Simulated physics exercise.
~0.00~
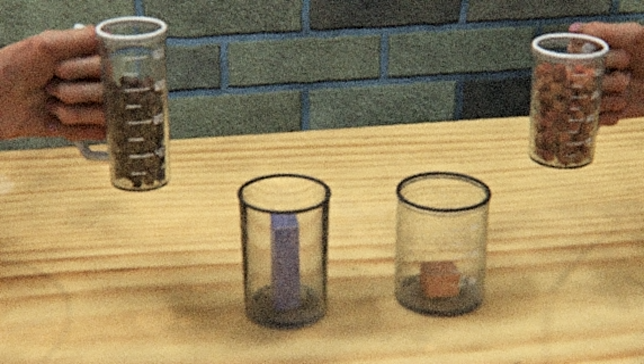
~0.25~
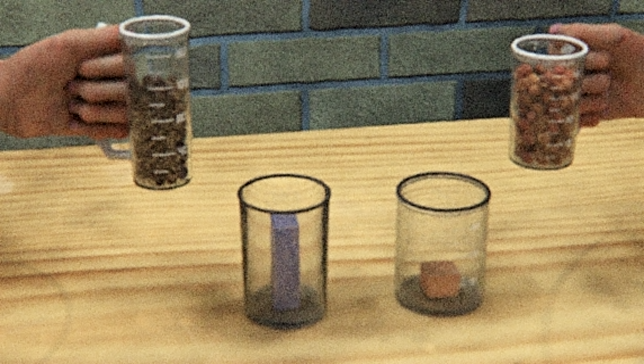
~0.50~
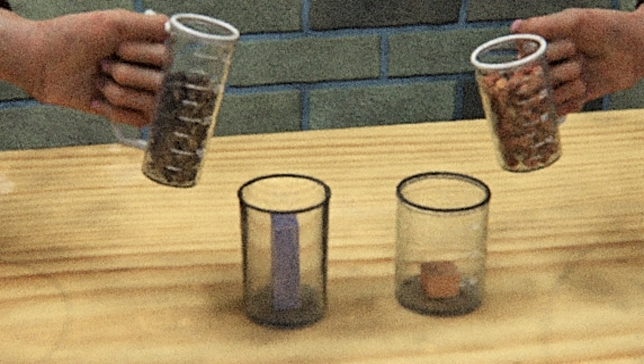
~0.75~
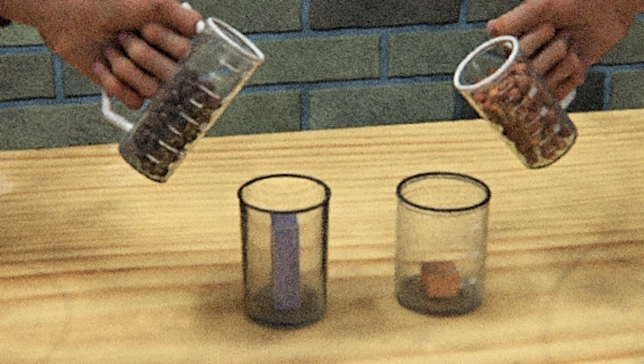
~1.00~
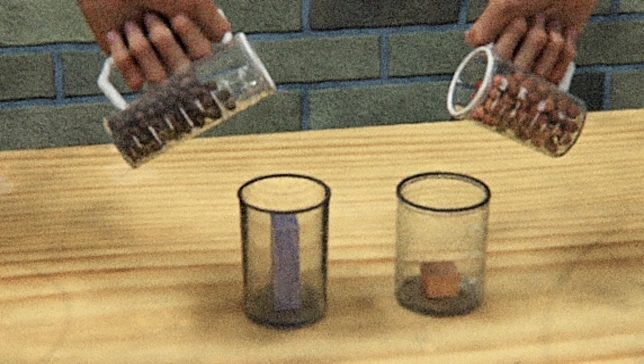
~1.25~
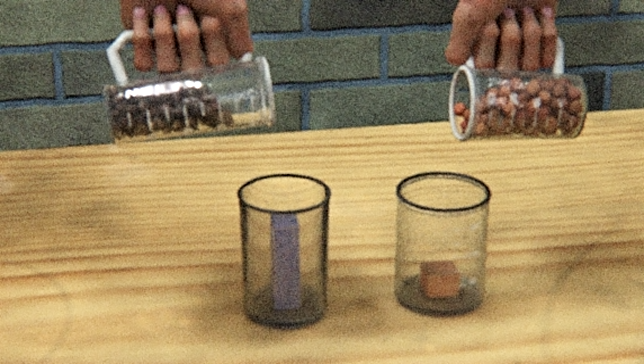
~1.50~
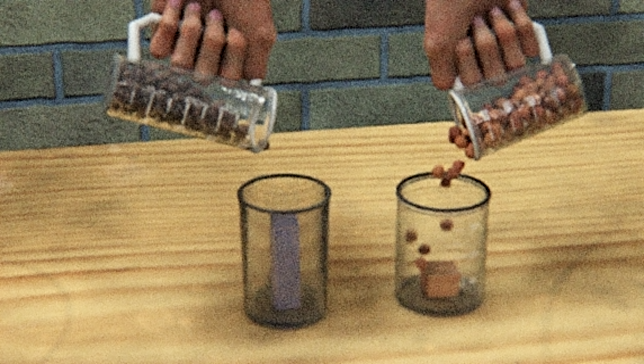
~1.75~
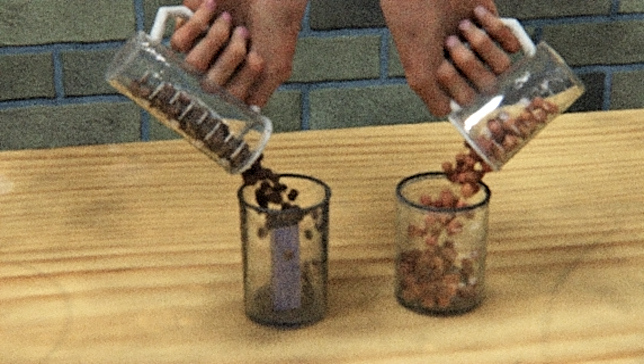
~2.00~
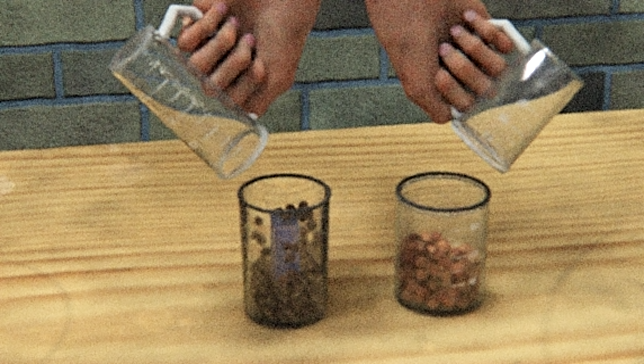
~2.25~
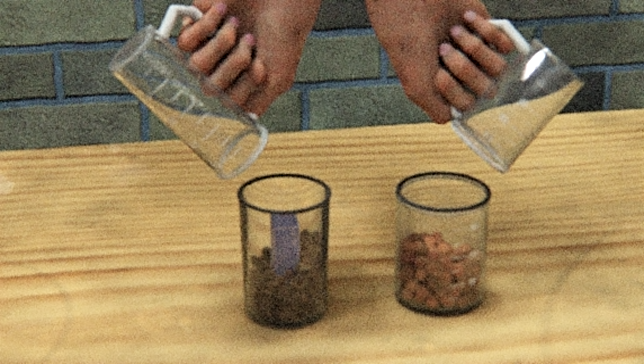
In the video, two hands tip measuring cups of loose dark and reddish pieces into two clear containers holding small upright objects, the right cup pouring first. The cups empty, leaving the left purple object poking above the dark pile and the right orange one covered.
